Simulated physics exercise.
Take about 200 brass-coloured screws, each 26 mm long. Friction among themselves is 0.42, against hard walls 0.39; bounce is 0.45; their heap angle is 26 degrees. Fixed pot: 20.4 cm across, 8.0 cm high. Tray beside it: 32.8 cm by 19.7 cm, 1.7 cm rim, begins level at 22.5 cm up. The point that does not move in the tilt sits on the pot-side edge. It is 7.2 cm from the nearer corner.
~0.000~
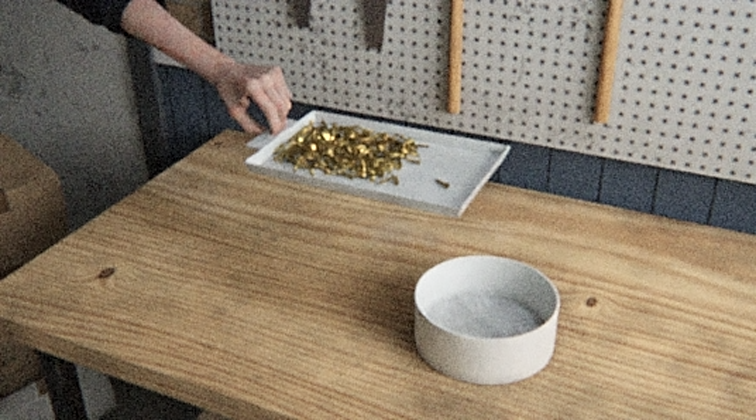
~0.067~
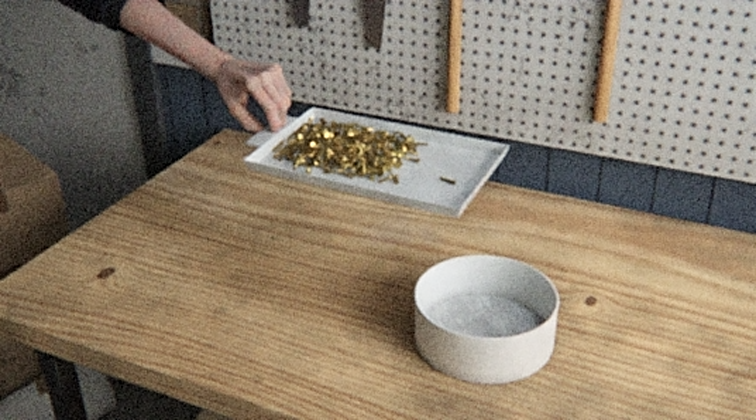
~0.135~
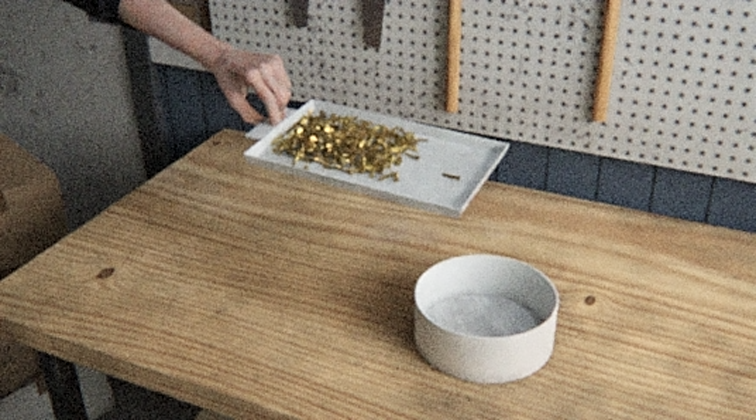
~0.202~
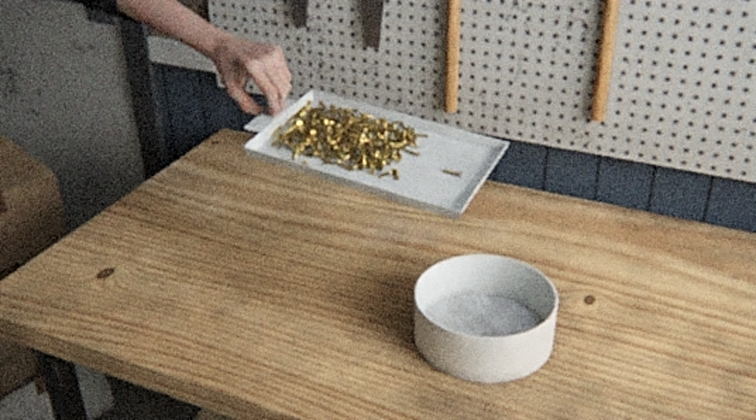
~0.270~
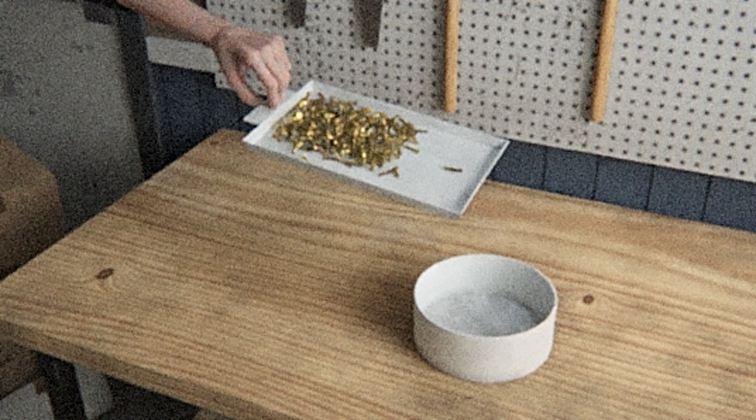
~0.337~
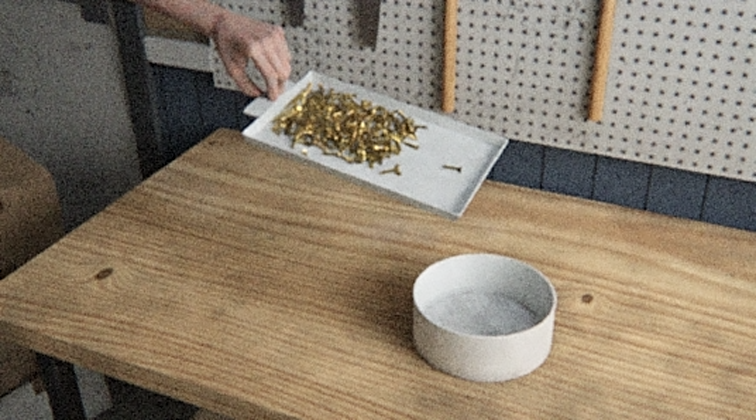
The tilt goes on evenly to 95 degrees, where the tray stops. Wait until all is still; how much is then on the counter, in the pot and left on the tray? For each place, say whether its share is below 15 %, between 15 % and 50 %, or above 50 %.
Counter: Will likely hold a small amount; pot: Will likely hold the majority; left on the tray: Will likely hold a small amount.
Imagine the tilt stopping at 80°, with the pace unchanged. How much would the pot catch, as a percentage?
Estimated share: About 95 %.
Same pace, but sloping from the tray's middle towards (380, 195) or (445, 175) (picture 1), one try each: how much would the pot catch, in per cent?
Approximately 45 percent, then 55 percent.
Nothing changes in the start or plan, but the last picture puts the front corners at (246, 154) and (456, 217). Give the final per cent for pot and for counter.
Pot 40, counter 60.
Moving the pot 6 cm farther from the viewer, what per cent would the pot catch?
40 per cent.
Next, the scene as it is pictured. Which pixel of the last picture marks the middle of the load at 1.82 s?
Around (465, 334).
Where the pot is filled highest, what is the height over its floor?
2.5 cm.
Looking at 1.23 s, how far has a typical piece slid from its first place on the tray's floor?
I'd say close to 23 centimetres.
After 1.23 s, tilt 51 degrees; the tray holds 75 %, the pot 10 %.
After 1.82 s, tilt 76 degrees; the tray holds 35 %, the pot 55 %.
After 2.47 s, tilt 95 degrees; the tray holds 0 %, the pot 95 %.
At rest (2.9 s), counter 5 %, pot 95 %, tray 0 %.
